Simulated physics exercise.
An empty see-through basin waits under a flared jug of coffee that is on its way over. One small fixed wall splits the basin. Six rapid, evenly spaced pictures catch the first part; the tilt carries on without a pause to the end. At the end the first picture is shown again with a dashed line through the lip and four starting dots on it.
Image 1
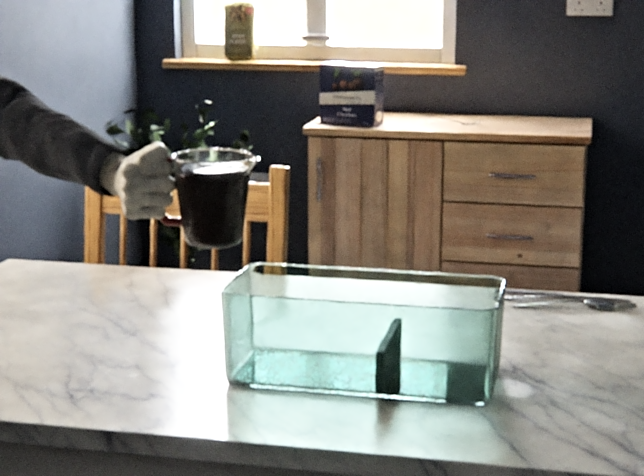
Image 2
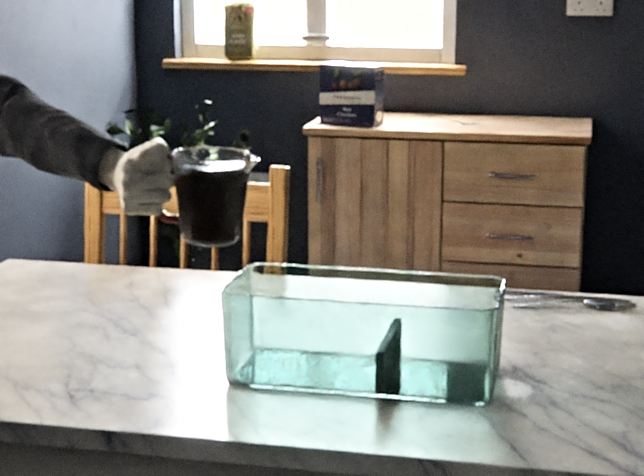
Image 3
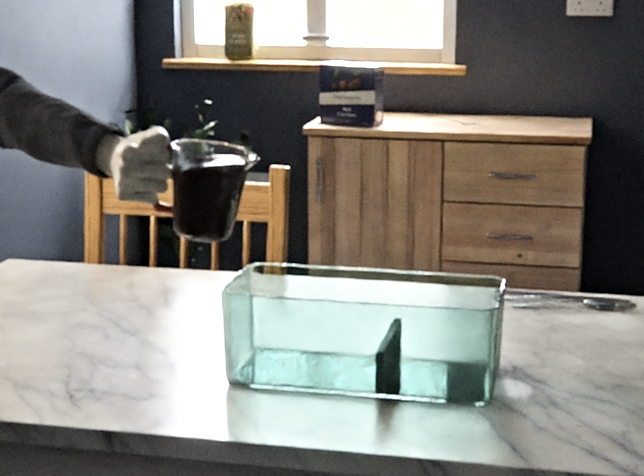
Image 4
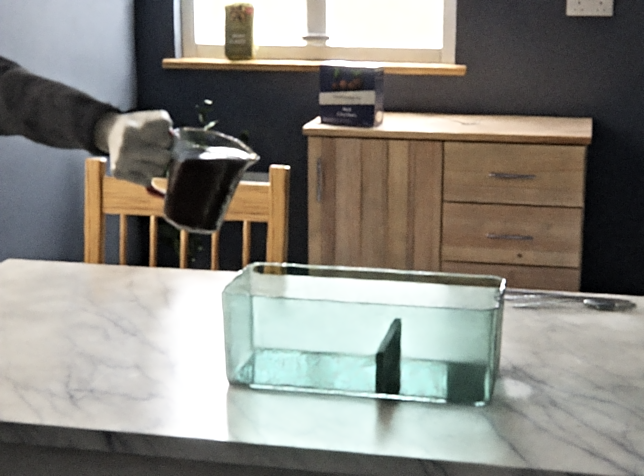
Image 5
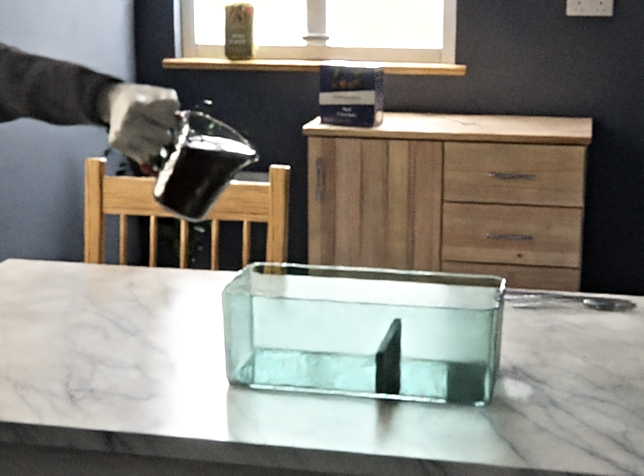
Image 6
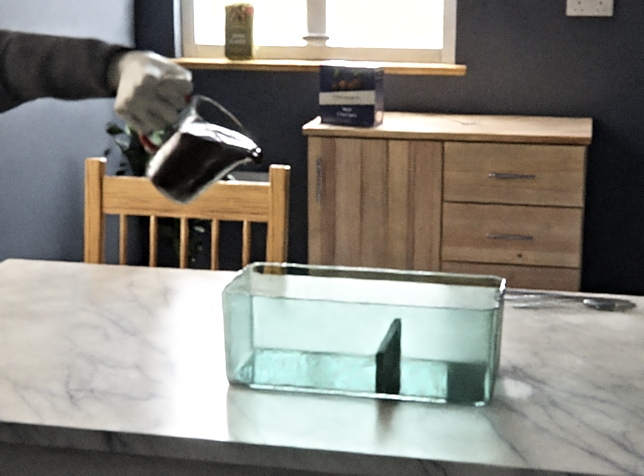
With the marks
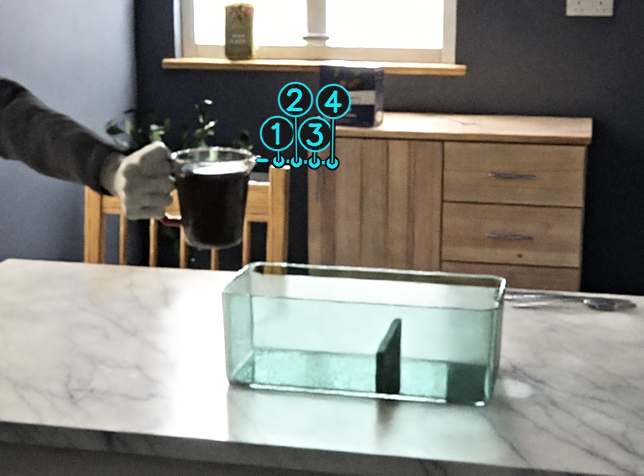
Gloved hand tilting a glass jug of dark coffee further and further to the right above a clear, low-walled basin on a marble counter.
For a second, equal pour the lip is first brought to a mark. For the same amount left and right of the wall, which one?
Place 2 does it best.
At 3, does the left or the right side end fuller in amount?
The right side.
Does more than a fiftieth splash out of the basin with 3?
Yes.
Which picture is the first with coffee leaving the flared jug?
In picture 6.
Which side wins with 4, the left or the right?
The right side.
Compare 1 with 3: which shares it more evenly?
3.
In cyan, 1 at (278, 160); 2 at (296, 161); 3 at (314, 162); 4 at (332, 163).
For place 1, about 85 % ends left of the wall and 5 % right of it; 10 % is lost outside.
For place 2, about 52 % ends left of the wall and 44 % right of it; 4 % is lost outside.
For place 3, about 19 % ends left of the wall and 75 % right of it; 7 % is lost outside.
For place 4, about 11 % ends left of the wall and 81 % right of it; 8 % is lost outside.
